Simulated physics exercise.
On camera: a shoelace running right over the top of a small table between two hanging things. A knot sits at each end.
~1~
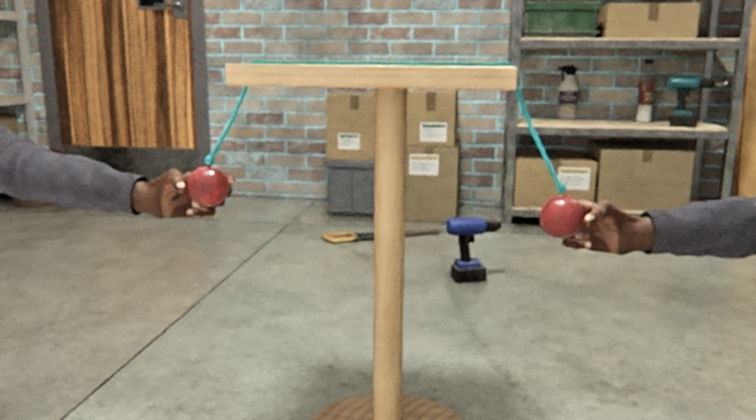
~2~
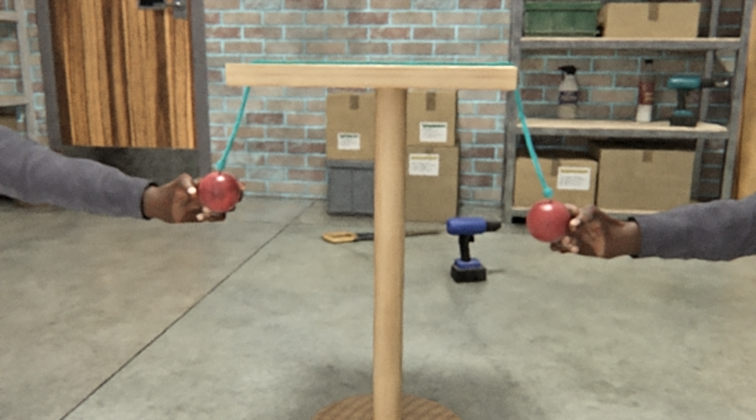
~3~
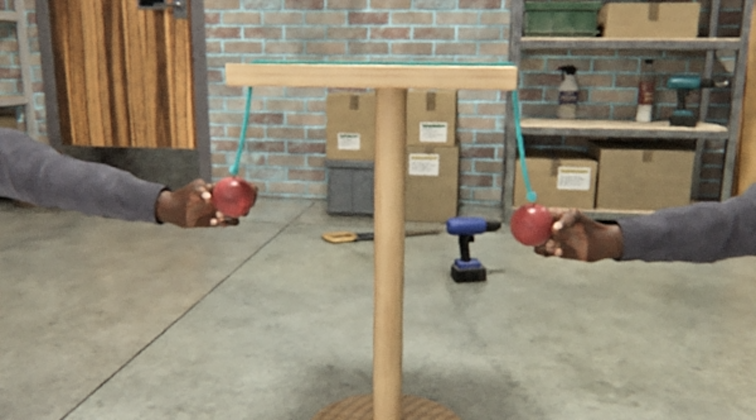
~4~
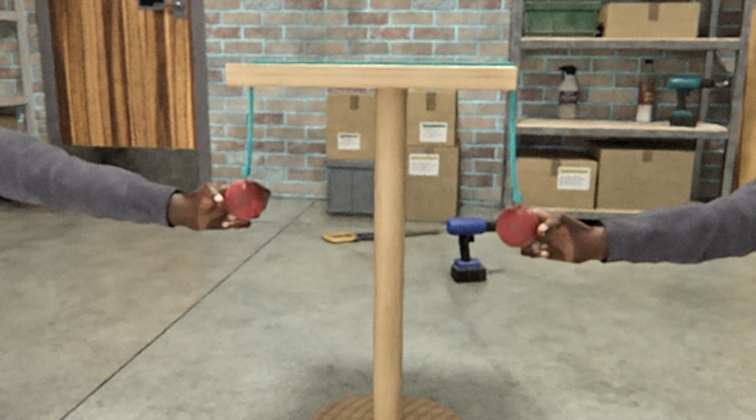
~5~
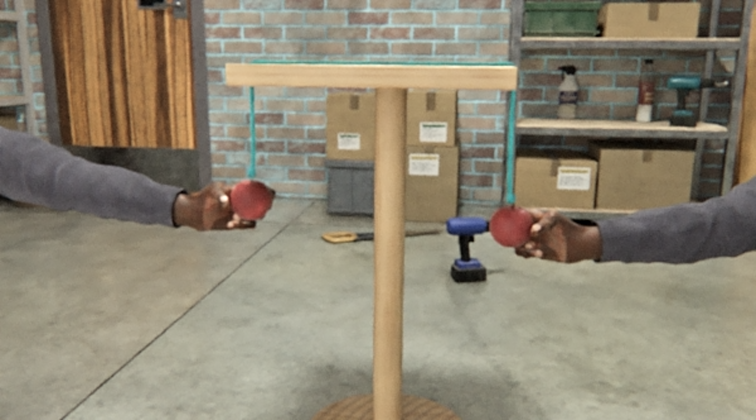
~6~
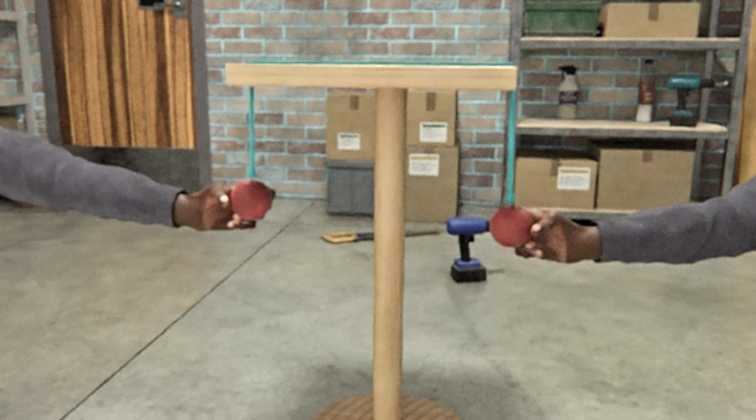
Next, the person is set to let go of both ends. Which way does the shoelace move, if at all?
The shoelace does not move.
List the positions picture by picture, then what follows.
In the first frame, left apple (208, 187); right apple (562, 217); shoelace over the top (388, 64).
In the second frame, left apple (220, 192); right apple (548, 221).
In the third frame, left apple (234, 197); right apple (532, 225).
In the fourth frame, left apple (246, 199); right apple (518, 226).
In the fifth frame, left apple (252, 200); right apple (512, 227).
In the sixth frame, left apple (252, 200); right apple (511, 227); shoelace over the top (388, 64).
Then, 0.36 s after the last picture, left apple hanging as before near (257, 201); right apple hanging as before near (504, 227).
Then, 1.02 s after the last picture, left apple hanging as before near (252, 201); right apple hanging as before near (511, 227).
At rest, left apple hanging as before near (252, 201); right apple hanging as before near (510, 227). The shoelace stays as it is.
